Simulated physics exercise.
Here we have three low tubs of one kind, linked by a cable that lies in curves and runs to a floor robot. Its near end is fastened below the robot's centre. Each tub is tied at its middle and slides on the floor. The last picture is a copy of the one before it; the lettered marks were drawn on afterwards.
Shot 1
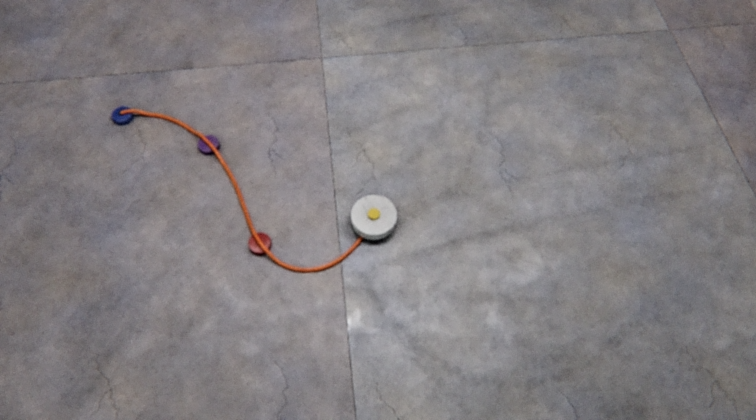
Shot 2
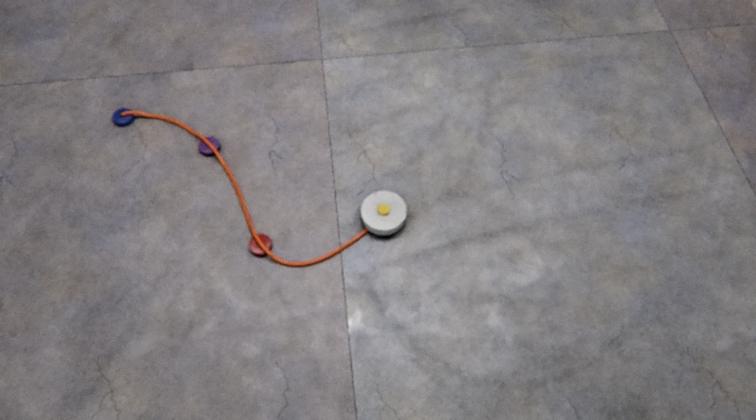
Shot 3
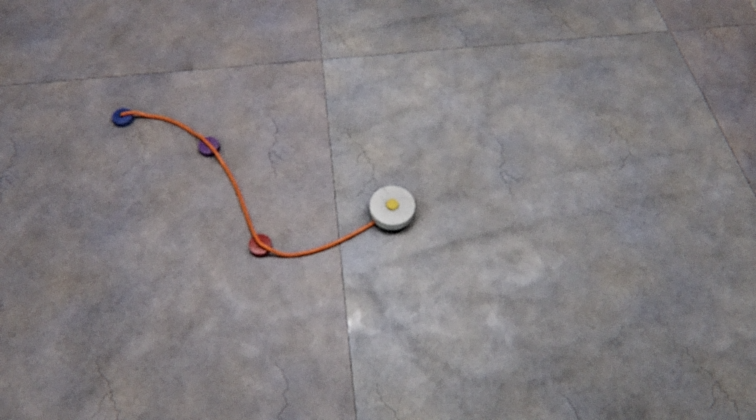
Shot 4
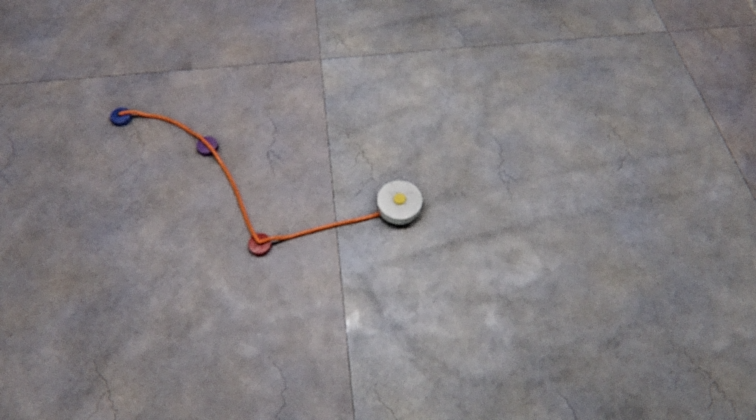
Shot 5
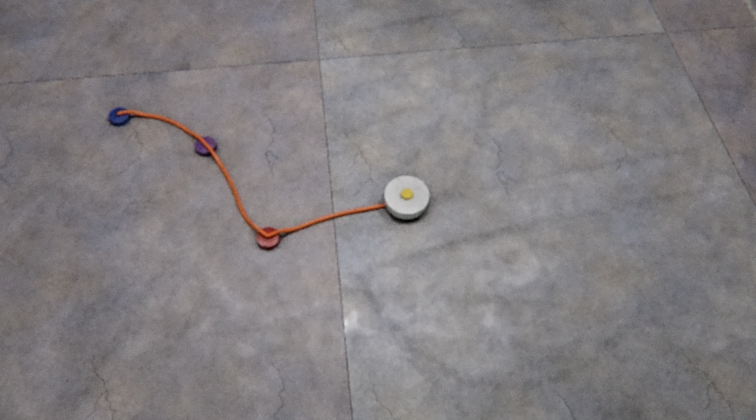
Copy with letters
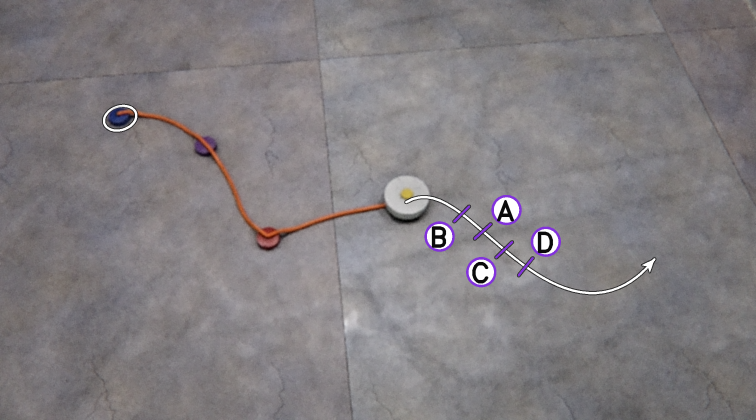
On a grey tiled floor, a white robot draws an orange cable tighter, nudging the red tub.
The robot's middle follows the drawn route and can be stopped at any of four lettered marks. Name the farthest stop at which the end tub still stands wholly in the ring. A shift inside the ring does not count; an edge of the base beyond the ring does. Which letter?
All is well up to B.
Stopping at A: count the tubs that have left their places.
By then, three.
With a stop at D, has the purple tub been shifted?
By then, yes.
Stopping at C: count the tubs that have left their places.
By then, three.
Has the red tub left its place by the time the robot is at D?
Yes.
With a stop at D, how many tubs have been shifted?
By then, three.
On the marked copy, A at (483, 231); B at (462, 214); C at (504, 250); D at (526, 267); the ring at (120, 118); the route from (406, 202) via (529, 269) to (655, 259).
With B. Early on, robot (427, 193); blue tub (119, 116); purple tub (206, 146); red tub (288, 225).
Further on, robot (448, 200); blue tub (119, 116); purple tub (206, 146); red tub (305, 209).
At the end, robot (463, 210); blue tub (119, 116); purple tub (210, 148); red tub (321, 197); the ringed tub at the far end is still in its ring.
As for the rest, A drags the last tub to (134, 122); C drags the last tub to (153, 129); D drags the last tub to (173, 135).
